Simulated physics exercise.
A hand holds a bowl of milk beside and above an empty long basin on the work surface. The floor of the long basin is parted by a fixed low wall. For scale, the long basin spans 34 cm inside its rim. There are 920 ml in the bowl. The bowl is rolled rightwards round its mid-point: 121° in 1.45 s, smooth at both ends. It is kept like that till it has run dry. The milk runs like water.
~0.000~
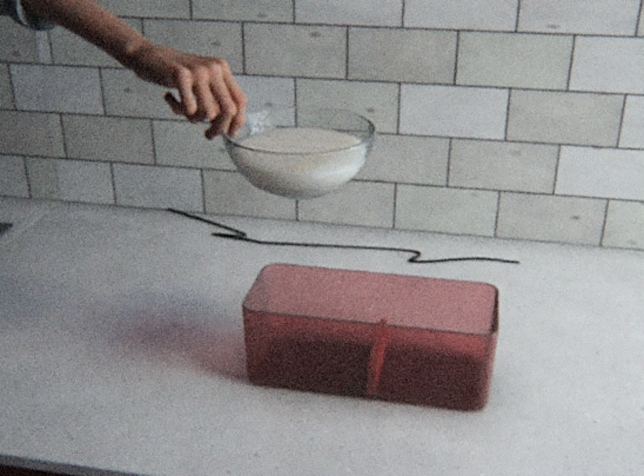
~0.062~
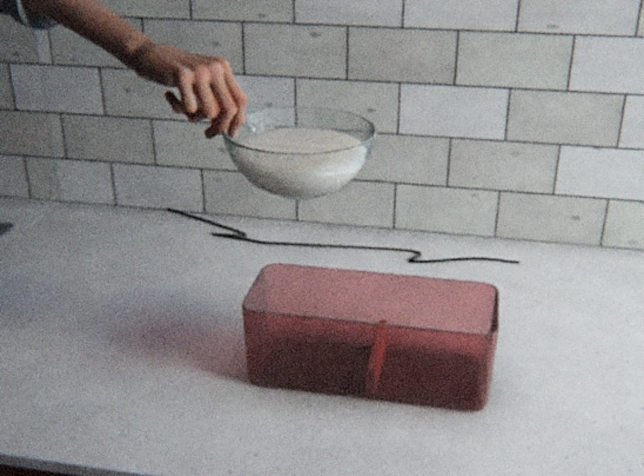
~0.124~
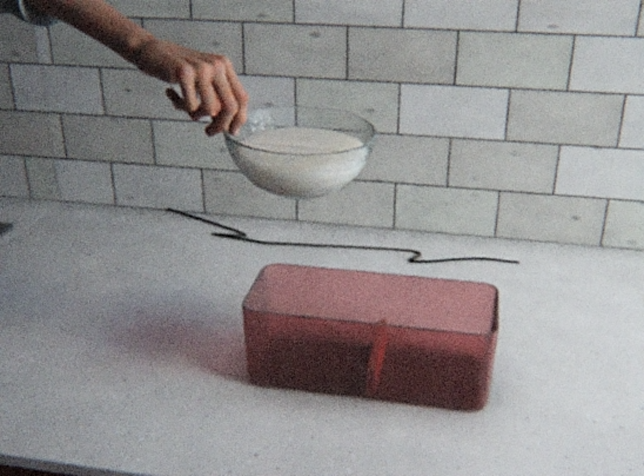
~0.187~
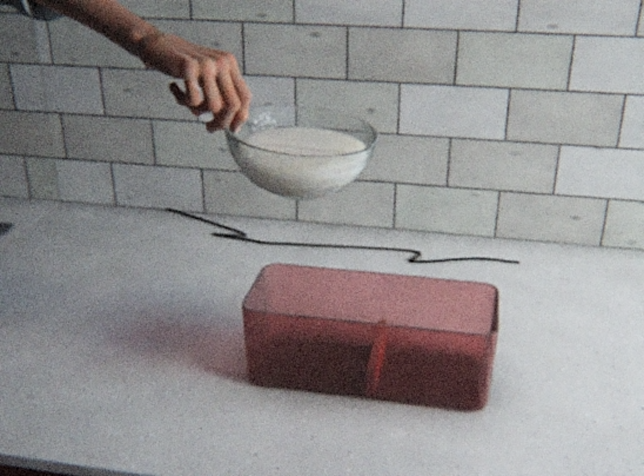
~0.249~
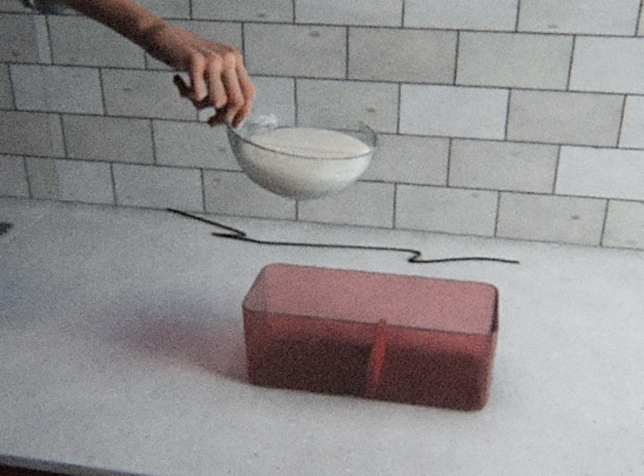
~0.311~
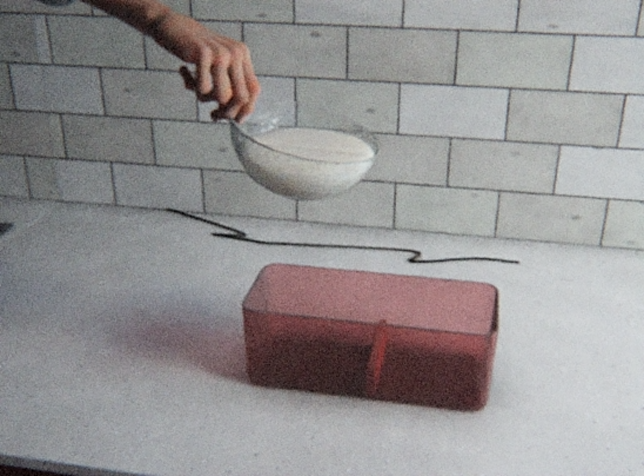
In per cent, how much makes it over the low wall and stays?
The far part has some 79 per cent.
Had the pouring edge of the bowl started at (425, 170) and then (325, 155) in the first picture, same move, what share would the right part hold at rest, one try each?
In turn about 80 and 40 per cent.
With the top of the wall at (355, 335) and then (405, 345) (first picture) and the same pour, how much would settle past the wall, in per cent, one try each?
In turn about 95 and 65 per cent.
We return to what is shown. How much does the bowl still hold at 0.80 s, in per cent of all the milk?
Some 34 per cent.
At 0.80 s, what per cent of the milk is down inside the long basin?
Some 26 per cent.
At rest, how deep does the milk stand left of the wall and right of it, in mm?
Left about 8 mm, right about 38 mm.
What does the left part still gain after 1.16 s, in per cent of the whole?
Near 4 in a hundred.
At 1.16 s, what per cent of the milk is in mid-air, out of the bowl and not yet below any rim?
Some 1 per cent.
By 0.80 s the tilt is 71° and 34 per cent is still to pour, 0 is left of the wall and 25 right of it.
By 1.16 s the tilt is 110° and 0 per cent is still to pour, 16 is left of the wall and 83 right of it.
By 1.54 s the tilt is 121° and 0 per cent is still to pour, 19 is left of the wall and 80 right of it.
By 1.95 s the tilt is 121° and 0 per cent is still to pour, 19 is left of the wall and 80 right of it.
At rest 19 per cent lies left of the wall, 79 right of it and 1 outside.
